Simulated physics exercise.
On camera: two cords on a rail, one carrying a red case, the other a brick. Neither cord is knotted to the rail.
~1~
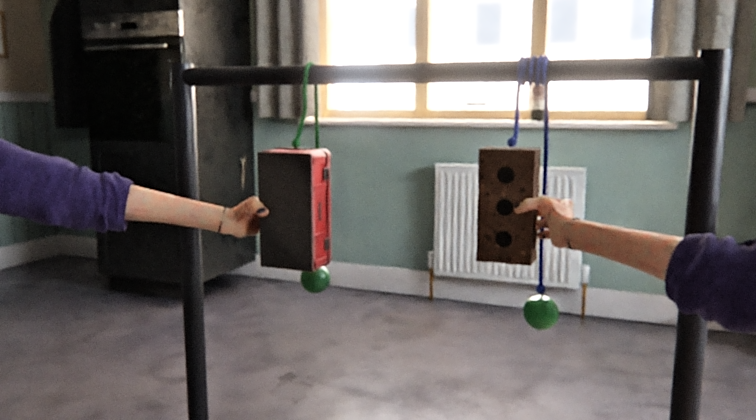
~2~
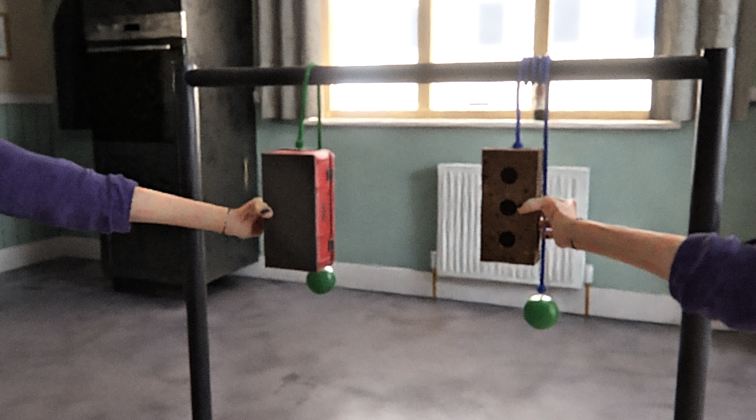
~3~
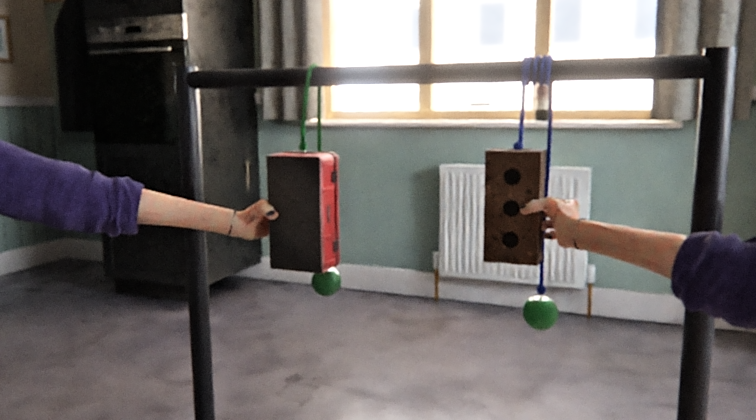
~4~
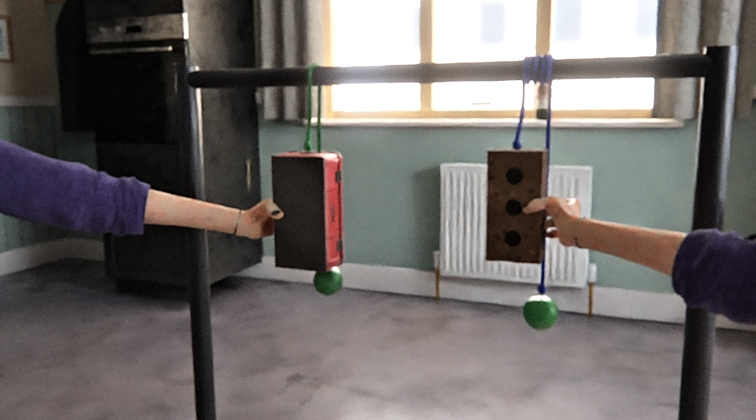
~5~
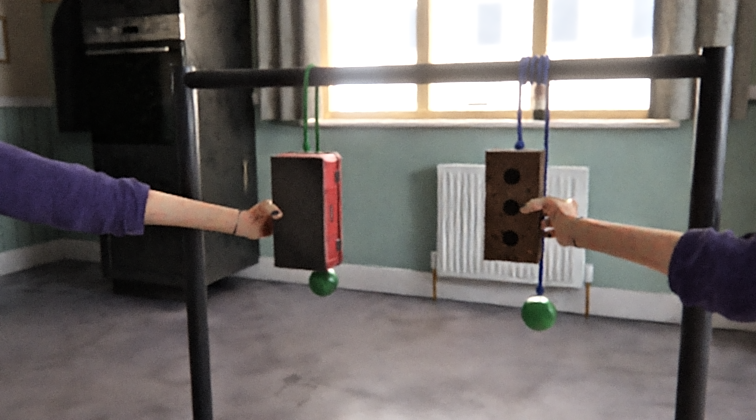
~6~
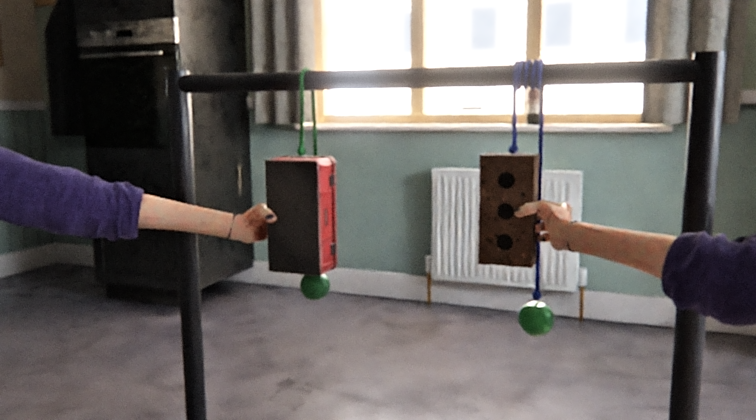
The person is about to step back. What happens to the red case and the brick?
Outcome: The red case drops; the brick keeps its height.
Then, 0.70 s later than the last view, red case on the floor; brick in the air near (514, 210).
Then, 1.20 s later than the last view, red case on the floor; brick in the air near (511, 211).
Finally, red case on the floor; brick in the air near (513, 211). The red case pulls its rope through and the brick stays hanging.
